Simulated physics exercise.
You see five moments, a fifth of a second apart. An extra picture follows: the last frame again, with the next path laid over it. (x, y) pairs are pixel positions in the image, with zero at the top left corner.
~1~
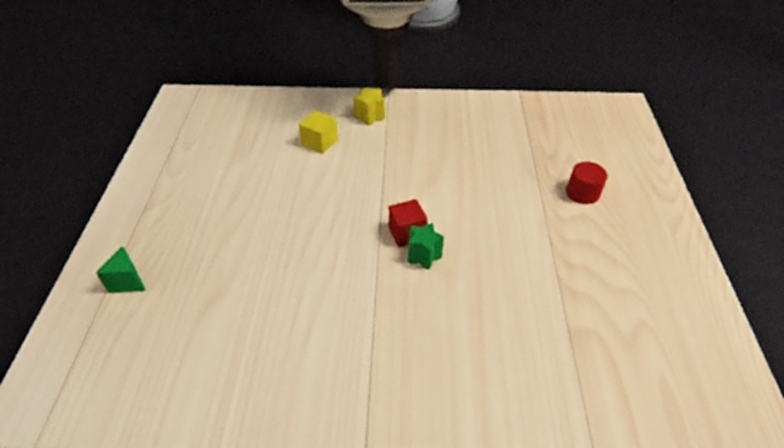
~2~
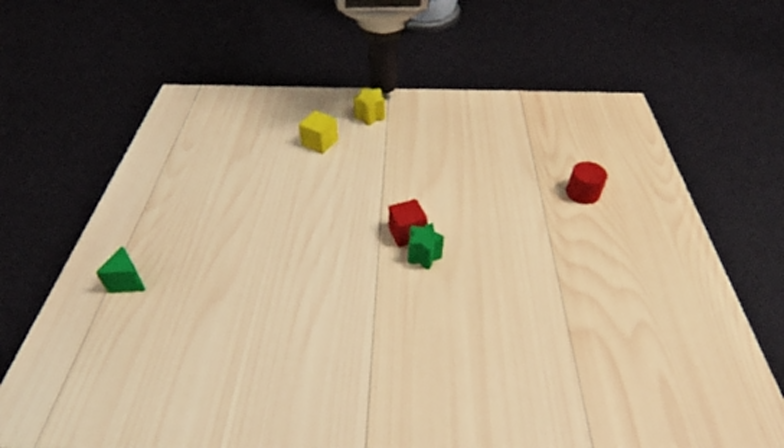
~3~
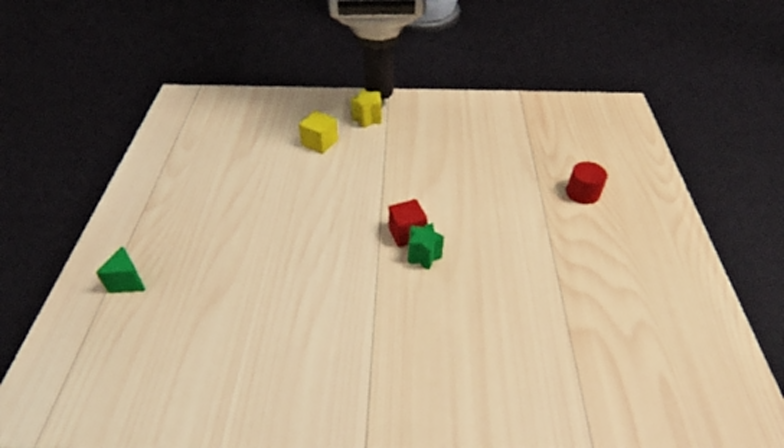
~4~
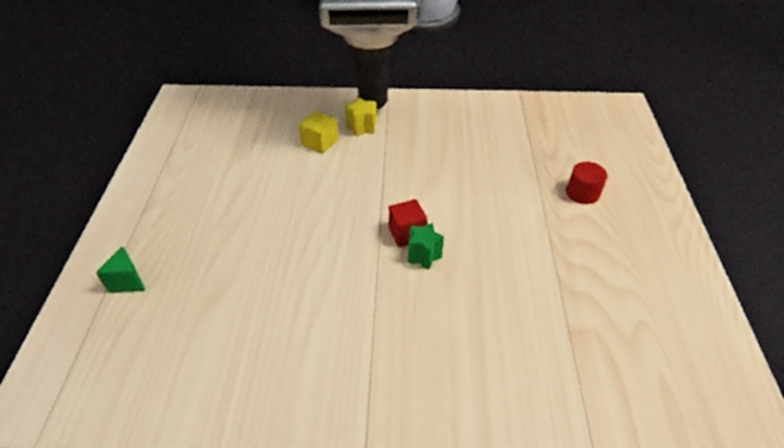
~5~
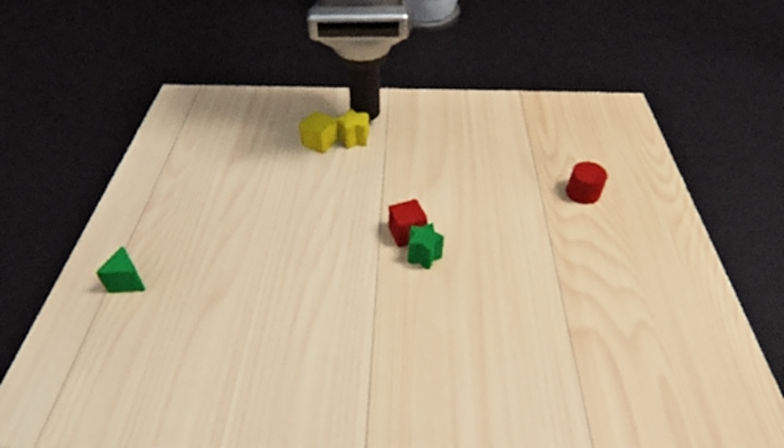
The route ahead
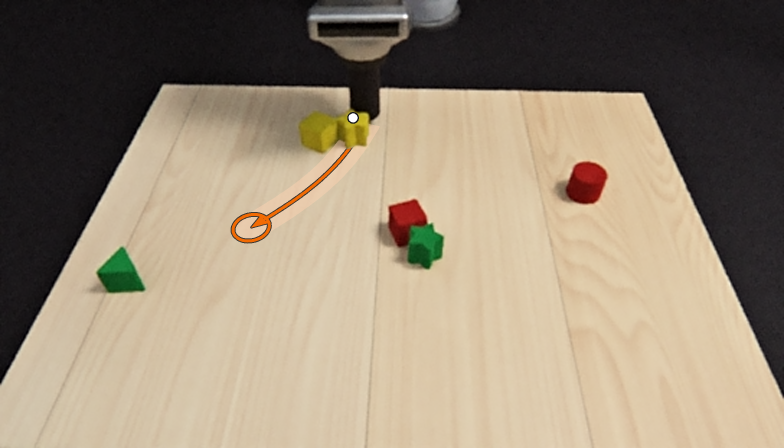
On a wooden board, a dark rod nudges a yellow star against a yellow block.
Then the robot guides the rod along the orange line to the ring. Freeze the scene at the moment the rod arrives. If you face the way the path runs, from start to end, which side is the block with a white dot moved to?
Answer: Leftward.
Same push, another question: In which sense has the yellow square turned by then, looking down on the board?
Clockwise, looking down.
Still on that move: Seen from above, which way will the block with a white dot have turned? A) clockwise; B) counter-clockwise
The answer is B.
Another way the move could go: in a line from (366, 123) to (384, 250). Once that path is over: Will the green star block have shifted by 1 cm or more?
Going by the path, yes.
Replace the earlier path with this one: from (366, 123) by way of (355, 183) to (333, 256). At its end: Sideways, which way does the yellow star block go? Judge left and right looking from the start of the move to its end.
Out to the right.
The drawn path runs from (366, 123) over (325, 176) to (251, 227); the dot is on the yellow star block.
On the path given first. One third of the way, rod (341, 148); yellow square (311, 124), turned 35° clockwise; yellow star block (327, 155).
Two thirds of the way, rod (301, 184); yellow square (311, 124), turned 35° clockwise; yellow star block (288, 194).
At the end, rod (249, 218); yellow square (311, 124), turned 35° clockwise; yellow star block (263, 225), turned 65° anticlockwise.
